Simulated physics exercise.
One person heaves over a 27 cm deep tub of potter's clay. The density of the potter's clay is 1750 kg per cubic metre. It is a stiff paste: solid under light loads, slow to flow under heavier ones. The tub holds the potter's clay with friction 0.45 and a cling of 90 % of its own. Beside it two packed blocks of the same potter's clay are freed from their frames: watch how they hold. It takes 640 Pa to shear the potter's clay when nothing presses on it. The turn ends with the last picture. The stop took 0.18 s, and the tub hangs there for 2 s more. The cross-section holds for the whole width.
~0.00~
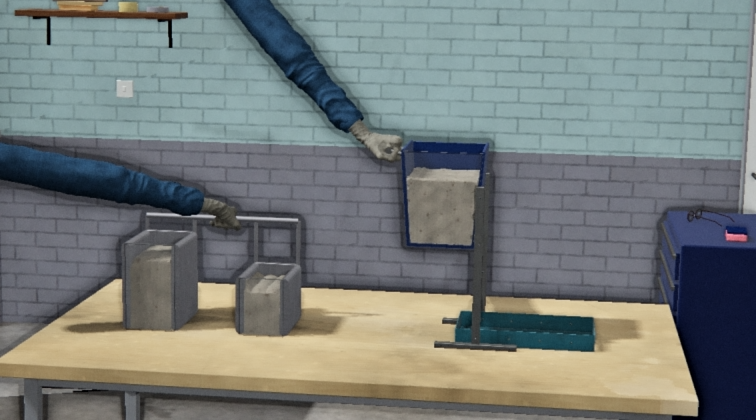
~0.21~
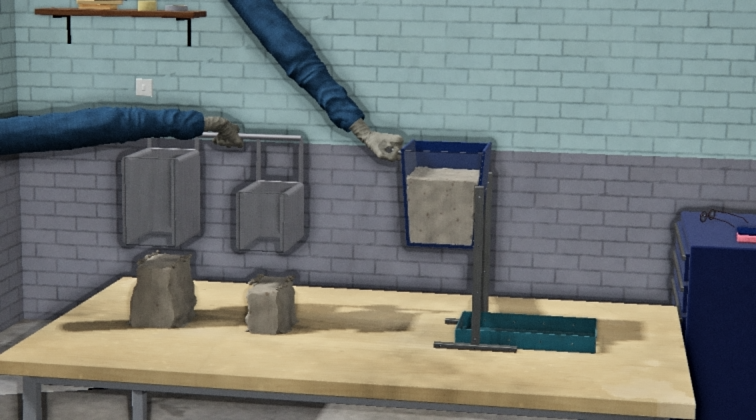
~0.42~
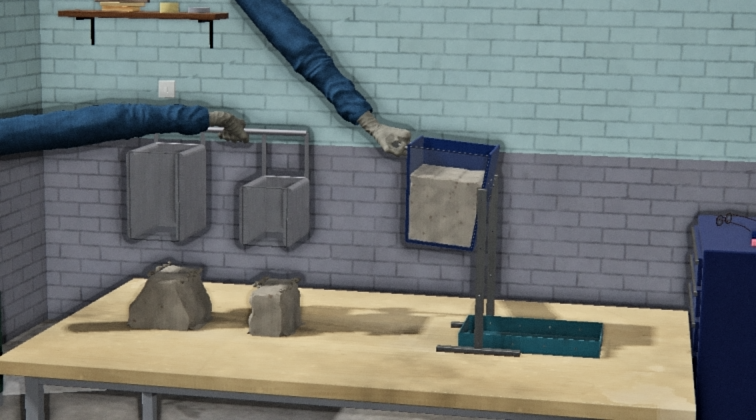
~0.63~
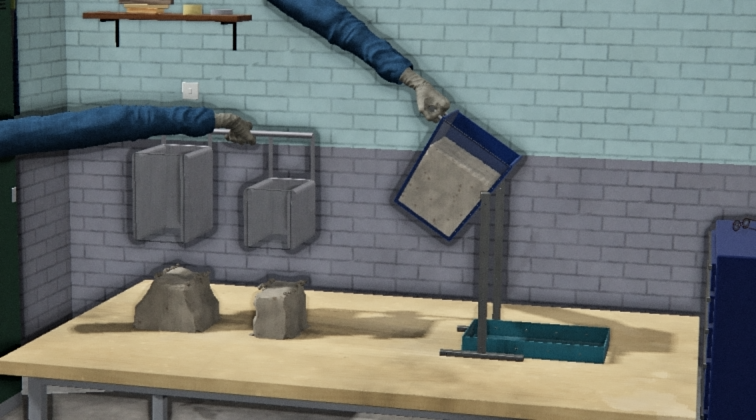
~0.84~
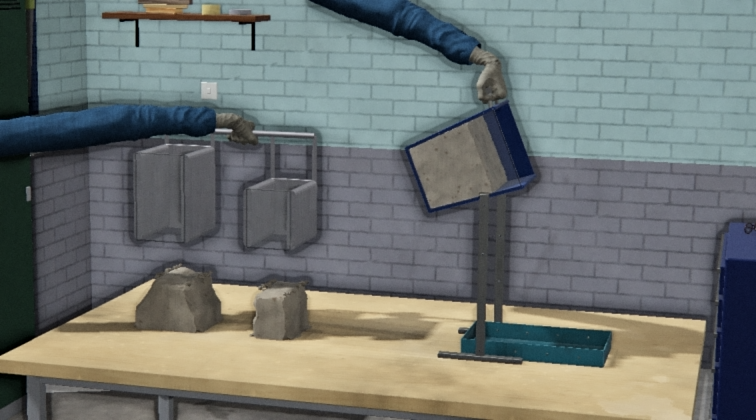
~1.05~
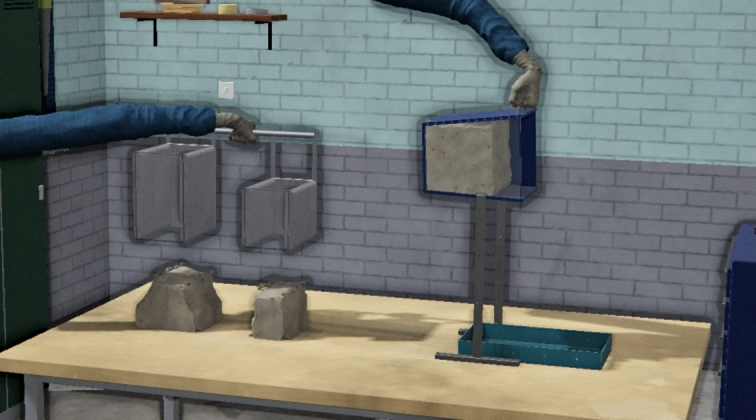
Two blue-sleeved arms in grey gloves reach over a pale workbench in a brick-walled workshop, seen from the front and slightly above. Grey clay sits in a blue tub on a stand above a teal tray, with two grey moulds at left. One hand raises the moulds, the larger block slumps wider, and the other tips the tub rightward onto its side, clay still inside, as the camera shifts sideways.
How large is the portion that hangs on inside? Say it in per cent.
Close to 100 per cent.
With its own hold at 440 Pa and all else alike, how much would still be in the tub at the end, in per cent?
Then about 85 %.
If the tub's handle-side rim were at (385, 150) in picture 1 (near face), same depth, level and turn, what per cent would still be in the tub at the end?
Then about 70 %.
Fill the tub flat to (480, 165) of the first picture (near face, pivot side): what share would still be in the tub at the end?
Then about 80 %.
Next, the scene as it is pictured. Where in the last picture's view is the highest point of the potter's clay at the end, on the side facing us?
Near (435, 126).
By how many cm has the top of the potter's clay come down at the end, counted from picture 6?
Roughly 1 cm.
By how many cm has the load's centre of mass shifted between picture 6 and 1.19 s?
Some 1 cm.
After 1.19 s, the tub is at 88 degrees and holds 100 %.
After 1.36 s, the tub is at 88 degrees and holds 100 %.
After 1.53 s, the tub is at 88 degrees and holds 100 %.
After 1.70 s, the tub is at 88 degrees and holds 100 %.
After 3.05 s, at the end, the tub is at 88 degrees and holds 100 %.
